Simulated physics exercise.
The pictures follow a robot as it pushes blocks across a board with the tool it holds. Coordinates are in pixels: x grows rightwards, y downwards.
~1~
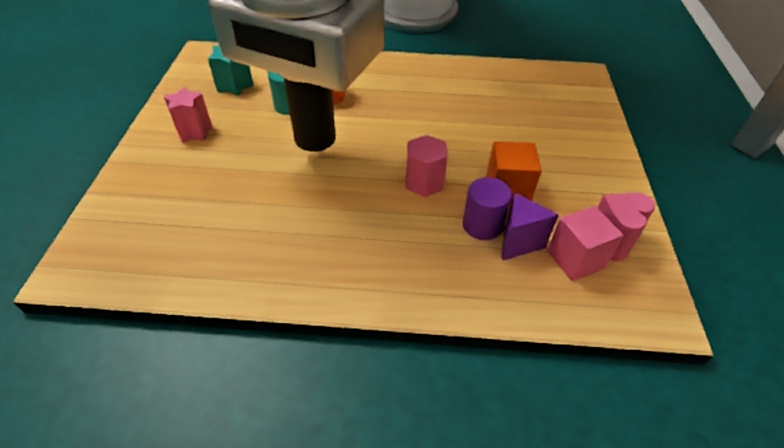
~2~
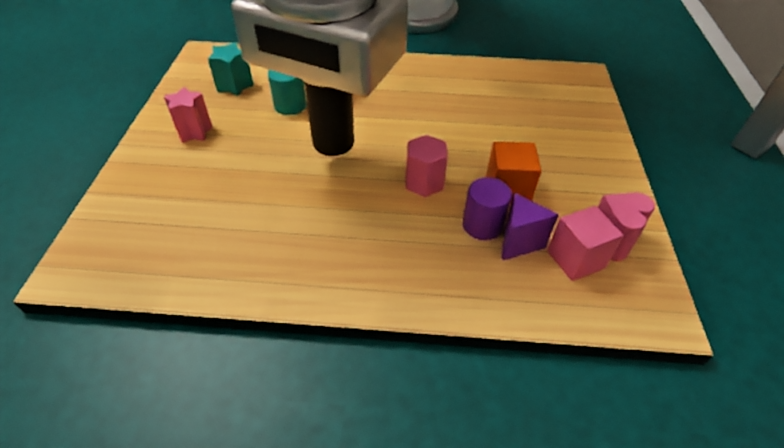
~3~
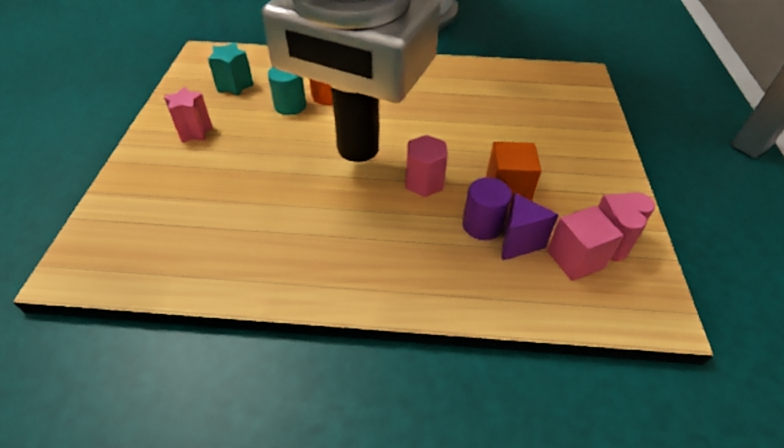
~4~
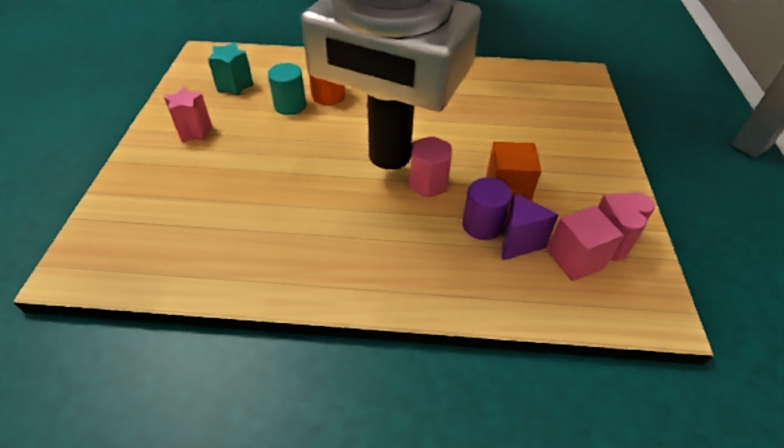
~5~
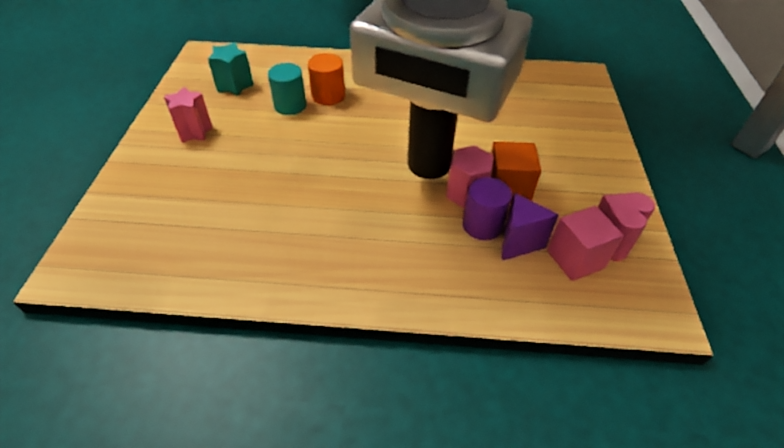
A black-tipped tool slid rightward across the wooden board, met the pink six-sided block, and pushed it right until it sat close beside the purple round block and the orange square one.
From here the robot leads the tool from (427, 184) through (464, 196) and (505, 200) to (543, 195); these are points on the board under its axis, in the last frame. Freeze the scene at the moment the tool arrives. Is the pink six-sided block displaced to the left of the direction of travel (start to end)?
My answer is no.
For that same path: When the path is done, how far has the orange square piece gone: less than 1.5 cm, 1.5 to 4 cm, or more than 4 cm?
Long, over 4 cm.
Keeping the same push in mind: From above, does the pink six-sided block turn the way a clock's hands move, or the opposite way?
The block turns clockwise.
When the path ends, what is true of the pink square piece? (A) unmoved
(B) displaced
Choice A: Unmoved.
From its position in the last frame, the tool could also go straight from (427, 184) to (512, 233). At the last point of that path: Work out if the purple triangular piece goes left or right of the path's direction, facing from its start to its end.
It is displaced to the right.
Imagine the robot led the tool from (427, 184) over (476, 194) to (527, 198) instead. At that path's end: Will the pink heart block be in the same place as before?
Going by the path, yes.
What follows on the original path. One third of the way, tool (470, 178); pink six-sided block (517, 169); purple circle (495, 195); orange square piece (554, 158), turned 30° anticlockwise.
Two thirds of the way, tool (511, 181); pink six-sided block (559, 179); purple circle (496, 197); orange square piece (578, 156), turned 45° anticlockwise; purple triangular piece (533, 213).
At the end, tool (549, 176); pink six-sided block (591, 185), turned 45° clockwise; purple circle (496, 197); orange square piece (601, 152), turned 60° anticlockwise; purple triangular piece (533, 213); pink square piece not moved.
